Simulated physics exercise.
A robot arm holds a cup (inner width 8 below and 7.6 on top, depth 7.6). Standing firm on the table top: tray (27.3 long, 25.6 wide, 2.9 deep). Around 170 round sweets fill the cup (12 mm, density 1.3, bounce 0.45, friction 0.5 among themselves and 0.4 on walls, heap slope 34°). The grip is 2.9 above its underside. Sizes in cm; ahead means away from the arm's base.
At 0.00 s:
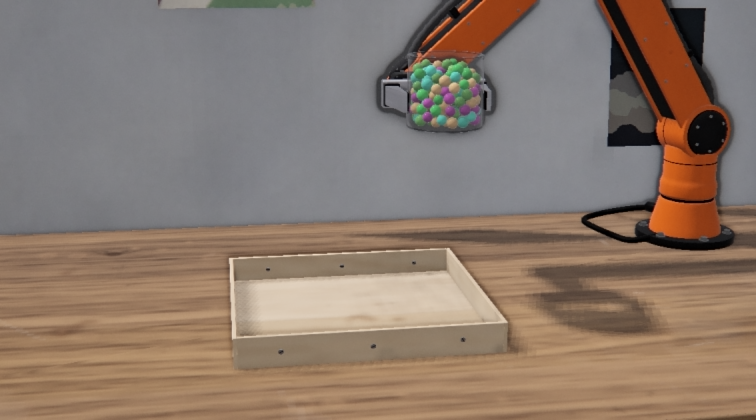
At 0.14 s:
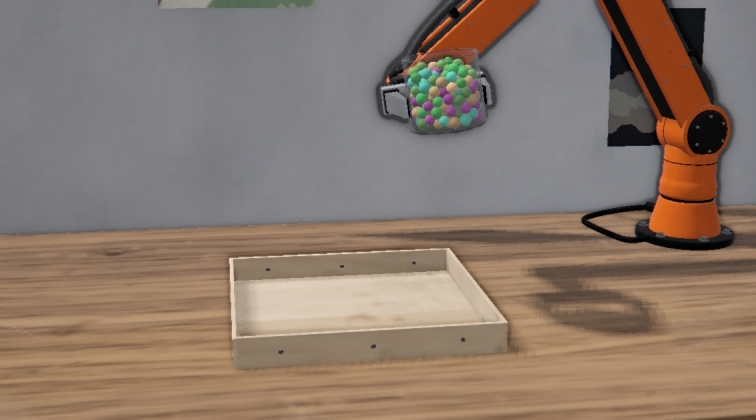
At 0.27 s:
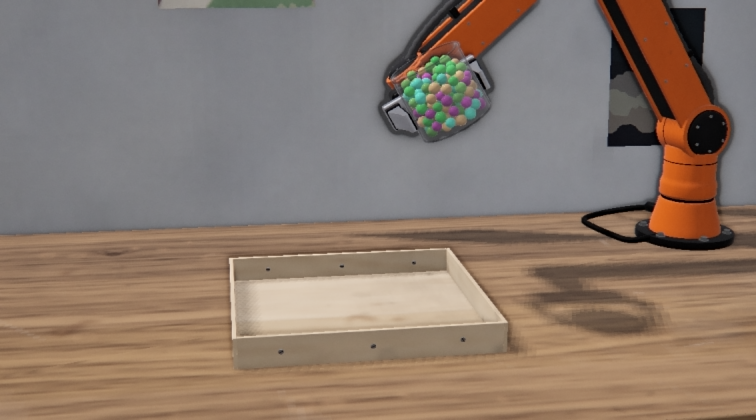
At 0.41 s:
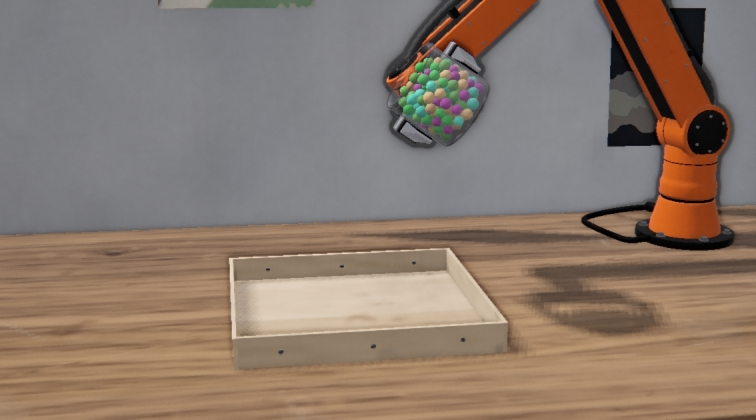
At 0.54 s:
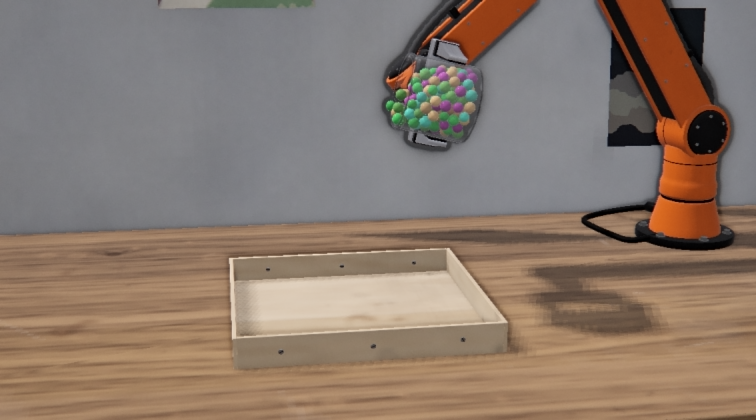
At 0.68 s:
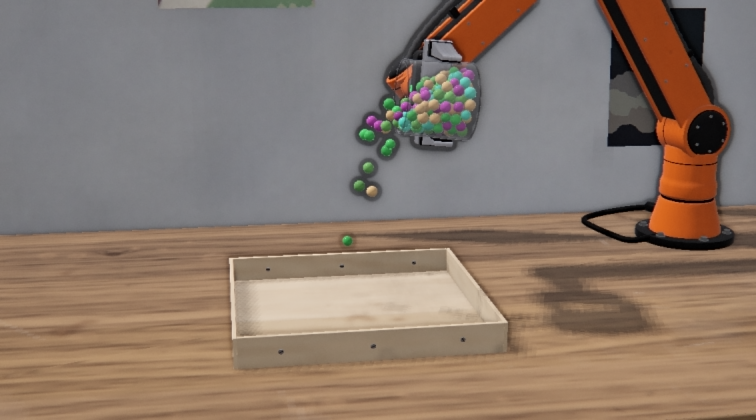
We see an orange robot arm holding a clear cup of colourful round sweets above an empty, shallow tray on a wooden table. The arm tilts the cup steadily to the left, and several sweets tumble out over its rim.
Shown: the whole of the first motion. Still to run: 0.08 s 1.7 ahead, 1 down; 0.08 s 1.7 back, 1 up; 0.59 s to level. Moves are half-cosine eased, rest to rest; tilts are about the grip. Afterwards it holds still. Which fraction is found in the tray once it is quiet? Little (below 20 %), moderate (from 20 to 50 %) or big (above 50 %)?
A moderate share, from 20 to 50 %, ends in the tray.
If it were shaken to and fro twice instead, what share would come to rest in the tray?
It would be near 45 per cent.
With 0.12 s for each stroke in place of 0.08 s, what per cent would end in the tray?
It would be near 25 per cent.
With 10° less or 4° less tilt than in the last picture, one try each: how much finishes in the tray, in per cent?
About 15 and 25 per cent.
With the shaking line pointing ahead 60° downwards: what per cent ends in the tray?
About 20 per cent.
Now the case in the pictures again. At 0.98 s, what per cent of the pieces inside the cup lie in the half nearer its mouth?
Roughly 50 per cent.
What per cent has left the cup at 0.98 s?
About 25 per cent by then.
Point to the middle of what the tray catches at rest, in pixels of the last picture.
Near (325, 304).
After 0.98 s, tilted 74° forward, highest piece 26 above the table; 129 in the cup, 33 in the tray, 12 in flight or on a rim.
After 1.28 s, tilted 13° forward, highest piece 28 above the table; 125 in the cup, 48 in the tray, 1 in flight or on a rim.
After 1.63 s, level, highest piece 28 above the table; 125 in the cup, 49 in the tray.
After 2.68 s, level, highest piece 28 above the table; 125 in the cup, 49 in the tray.
In the end, 125 in the cup, 49 in the tray. That is 28 % in the tray.
